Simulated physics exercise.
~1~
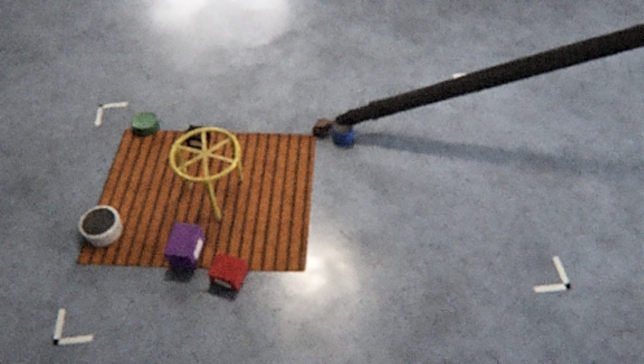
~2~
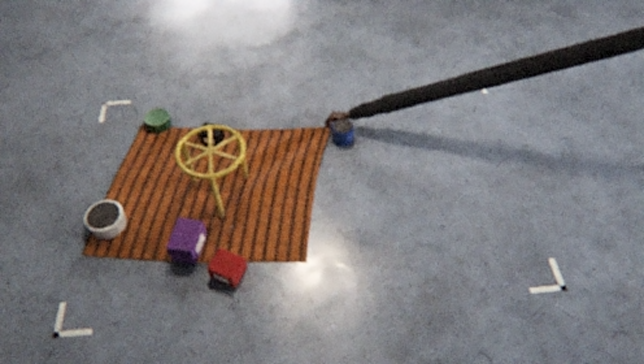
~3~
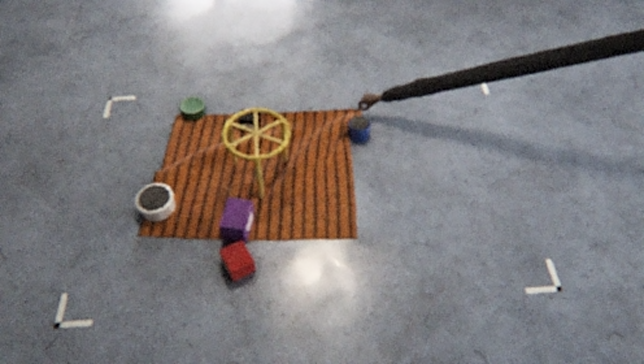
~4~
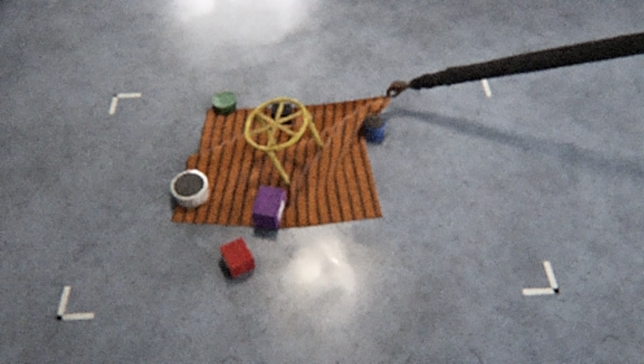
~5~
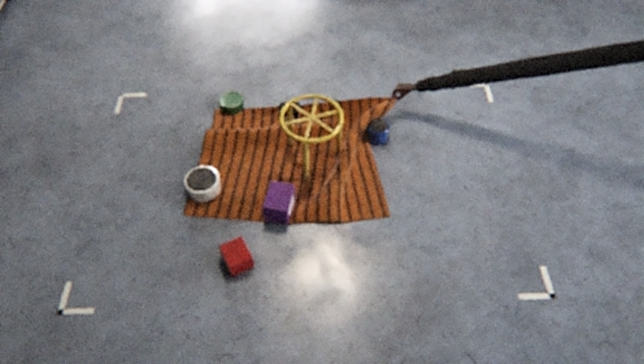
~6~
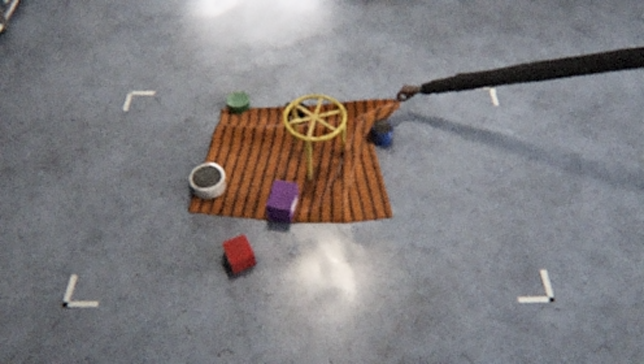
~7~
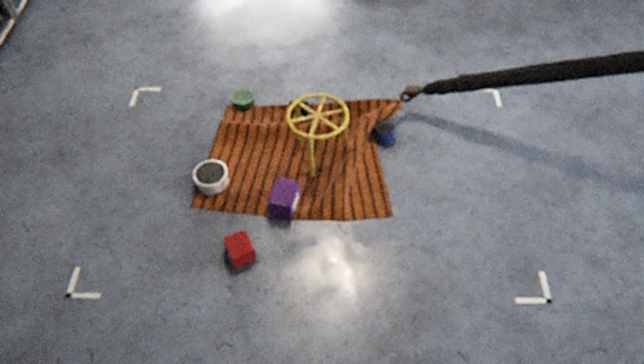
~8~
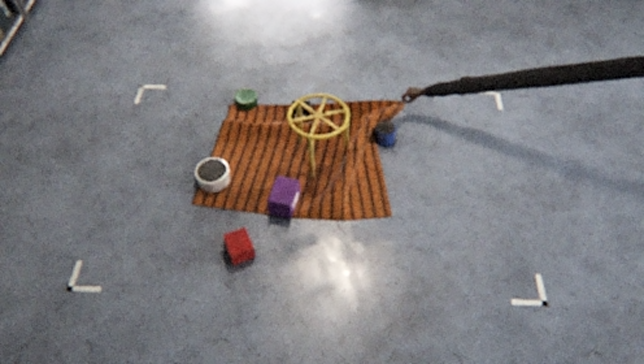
A long black arm pulled an orange-brown striped cloth to the right across a grey floor, carrying the yellow stool, pots and purple box along, while the red box slid off the front edge and stayed behind as the rumpled cloth stopped.
